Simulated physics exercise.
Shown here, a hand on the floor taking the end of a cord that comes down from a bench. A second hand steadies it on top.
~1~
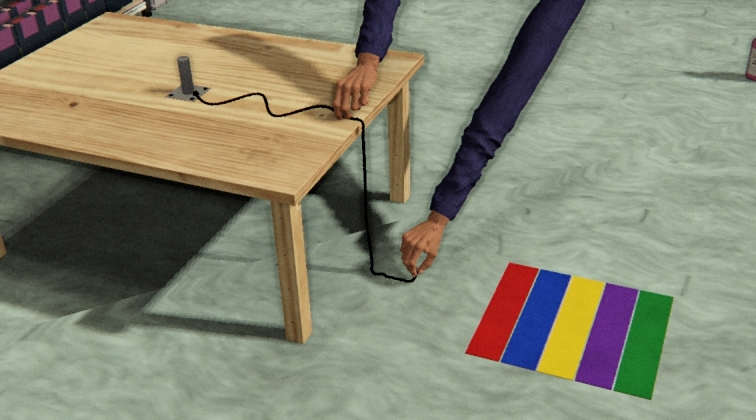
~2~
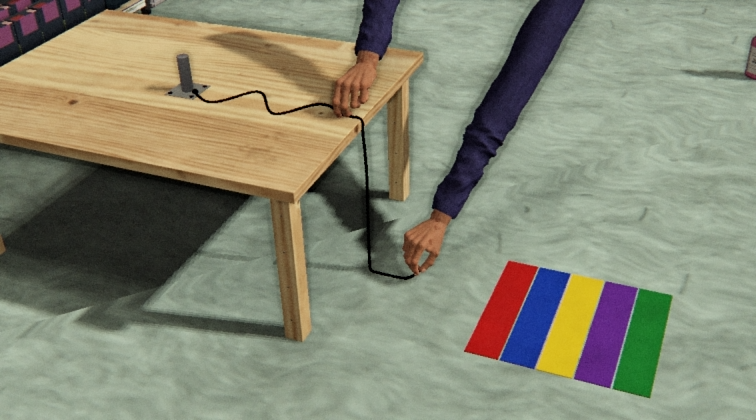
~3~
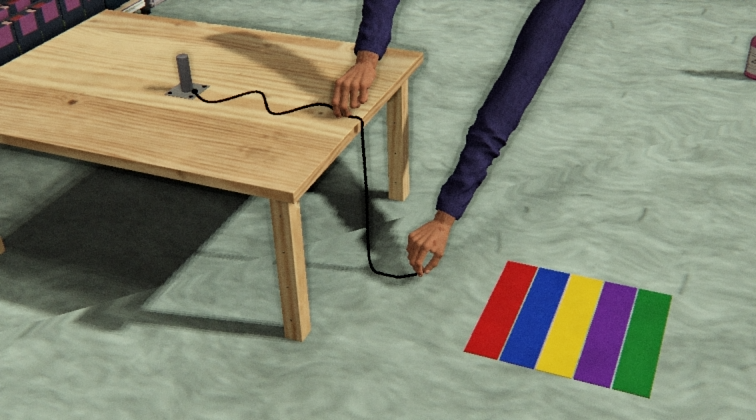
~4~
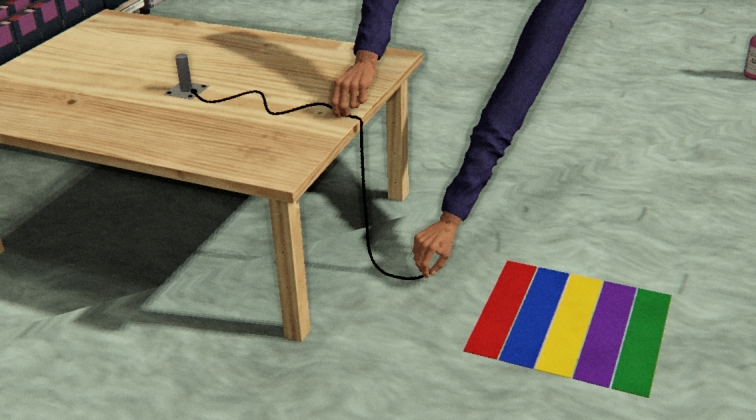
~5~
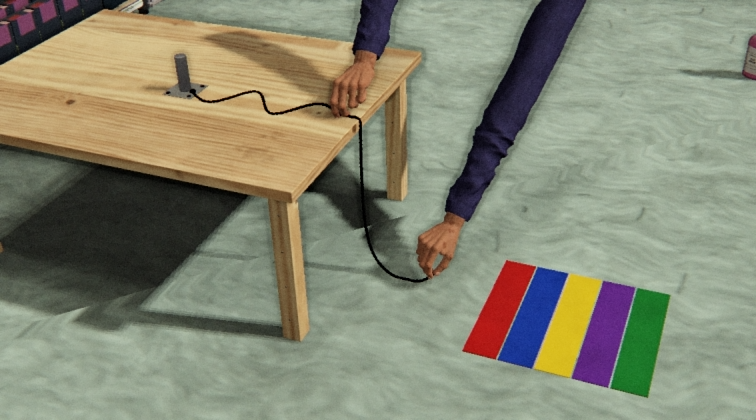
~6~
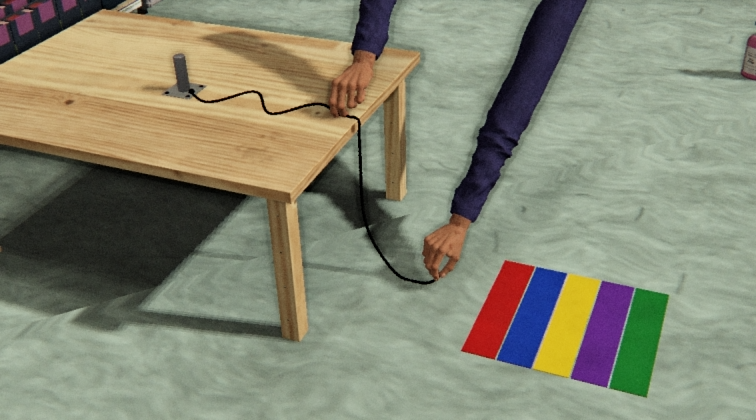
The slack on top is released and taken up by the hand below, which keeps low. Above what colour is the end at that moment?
The end stops over the purple strip.
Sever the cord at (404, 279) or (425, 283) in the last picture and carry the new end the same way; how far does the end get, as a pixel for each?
Try by try, around (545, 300) and (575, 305).
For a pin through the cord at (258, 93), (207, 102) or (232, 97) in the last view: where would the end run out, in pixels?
Try by try, around (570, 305), (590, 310) and (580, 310).
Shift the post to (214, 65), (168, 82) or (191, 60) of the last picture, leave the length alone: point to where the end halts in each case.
About (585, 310), (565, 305) and (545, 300).
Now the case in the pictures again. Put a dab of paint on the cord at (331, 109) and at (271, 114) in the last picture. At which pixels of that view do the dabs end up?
About (377, 137), and the other about (317, 112).
Soon after, end near (526, 295); over blue.
Then, end near (573, 306); over yellow.
At full stretch, end near (601, 312); over purple. It gets as far as the purple strip.
